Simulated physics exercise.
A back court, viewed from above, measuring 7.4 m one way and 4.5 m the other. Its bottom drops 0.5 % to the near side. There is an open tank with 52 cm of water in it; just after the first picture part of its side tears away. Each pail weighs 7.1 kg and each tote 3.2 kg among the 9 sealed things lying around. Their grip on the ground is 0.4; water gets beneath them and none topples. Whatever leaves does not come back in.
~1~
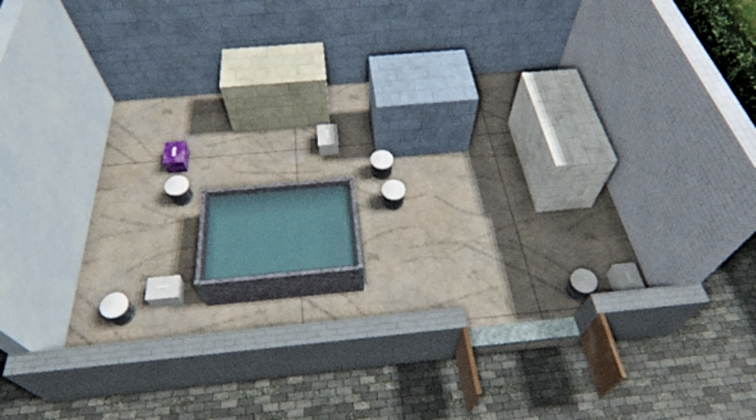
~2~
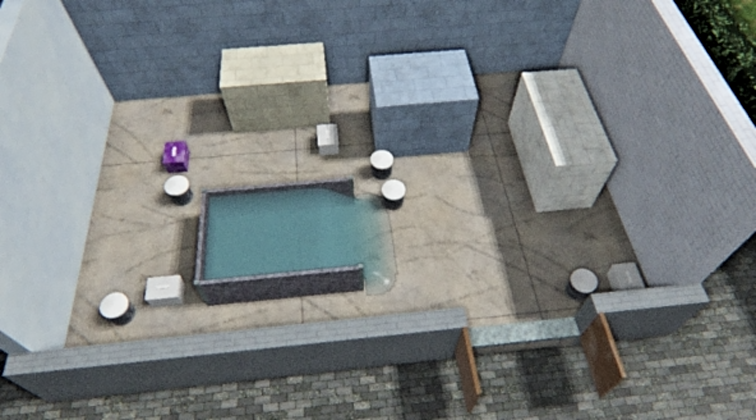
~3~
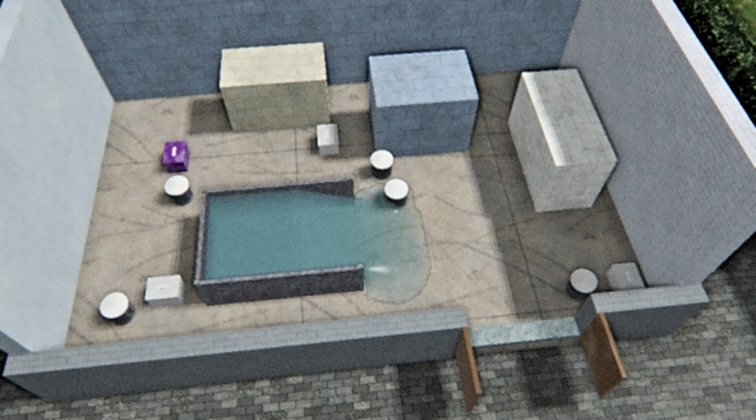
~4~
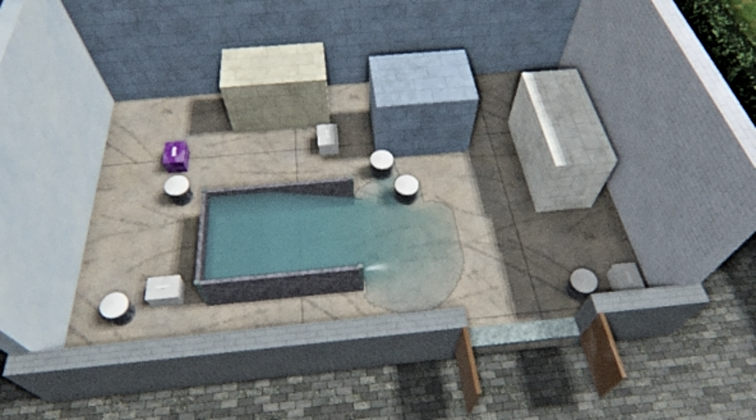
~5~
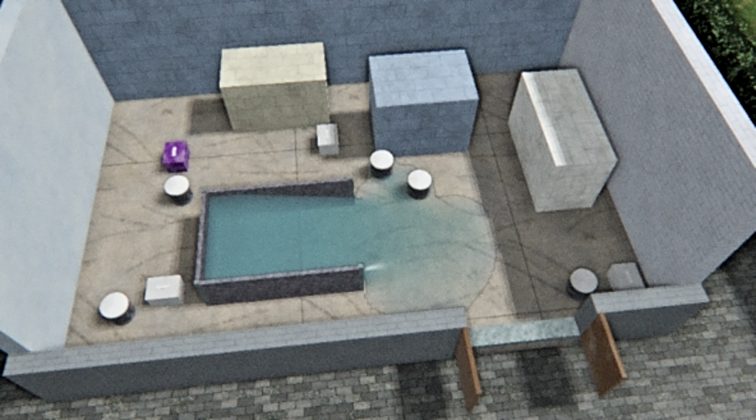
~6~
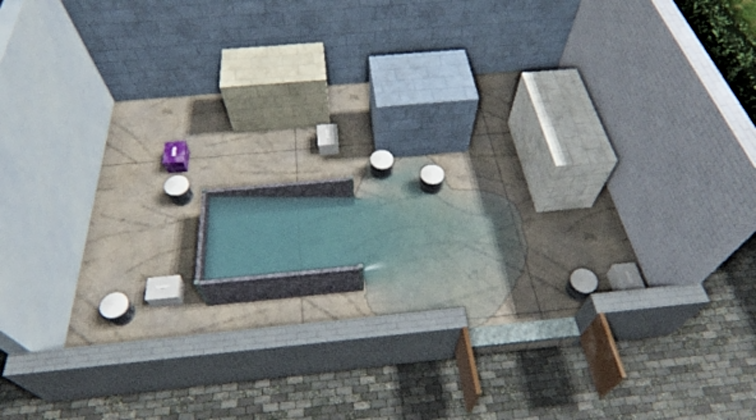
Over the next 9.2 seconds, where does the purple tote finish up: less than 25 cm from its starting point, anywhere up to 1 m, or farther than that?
Less than 25 cm away.
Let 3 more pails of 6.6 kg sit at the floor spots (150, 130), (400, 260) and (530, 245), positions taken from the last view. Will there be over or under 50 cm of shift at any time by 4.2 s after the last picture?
Respectively: Smaller, greater, greater.
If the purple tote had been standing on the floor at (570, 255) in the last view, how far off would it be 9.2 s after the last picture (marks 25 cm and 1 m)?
I'd say it drifts a short distance.
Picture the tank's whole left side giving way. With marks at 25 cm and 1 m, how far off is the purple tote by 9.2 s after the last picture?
Well, the purple tote is flushed away.
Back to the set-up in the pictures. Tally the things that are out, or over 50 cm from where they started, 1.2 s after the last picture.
By then 1.
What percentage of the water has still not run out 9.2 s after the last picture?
68 %.
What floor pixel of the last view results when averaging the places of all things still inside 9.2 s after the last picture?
They're centred close to (297, 204).
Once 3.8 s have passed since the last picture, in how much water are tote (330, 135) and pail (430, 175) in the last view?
Roughly 1 and 4 cm.
Then, 1.2 s after the last picture the purple tote is near (174, 152), 0.0 m from its start, aground; 0 of 9 are out; 2 afloat.
Then, 3.8 s after the last picture the purple tote is near (174, 152), 0.0 m from its start, aground; 0 of 9 are out; 2 afloat.
Then, 6.2 s after the last picture the purple tote is near (174, 152), 0.0 m from its start, aground; 1 of 9 are out; 1 afloat.
Then, 9.2 s after the last picture the purple tote is near (174, 152), 0.0 m from its start, aground; 1 of 9 are out; 1 afloat.
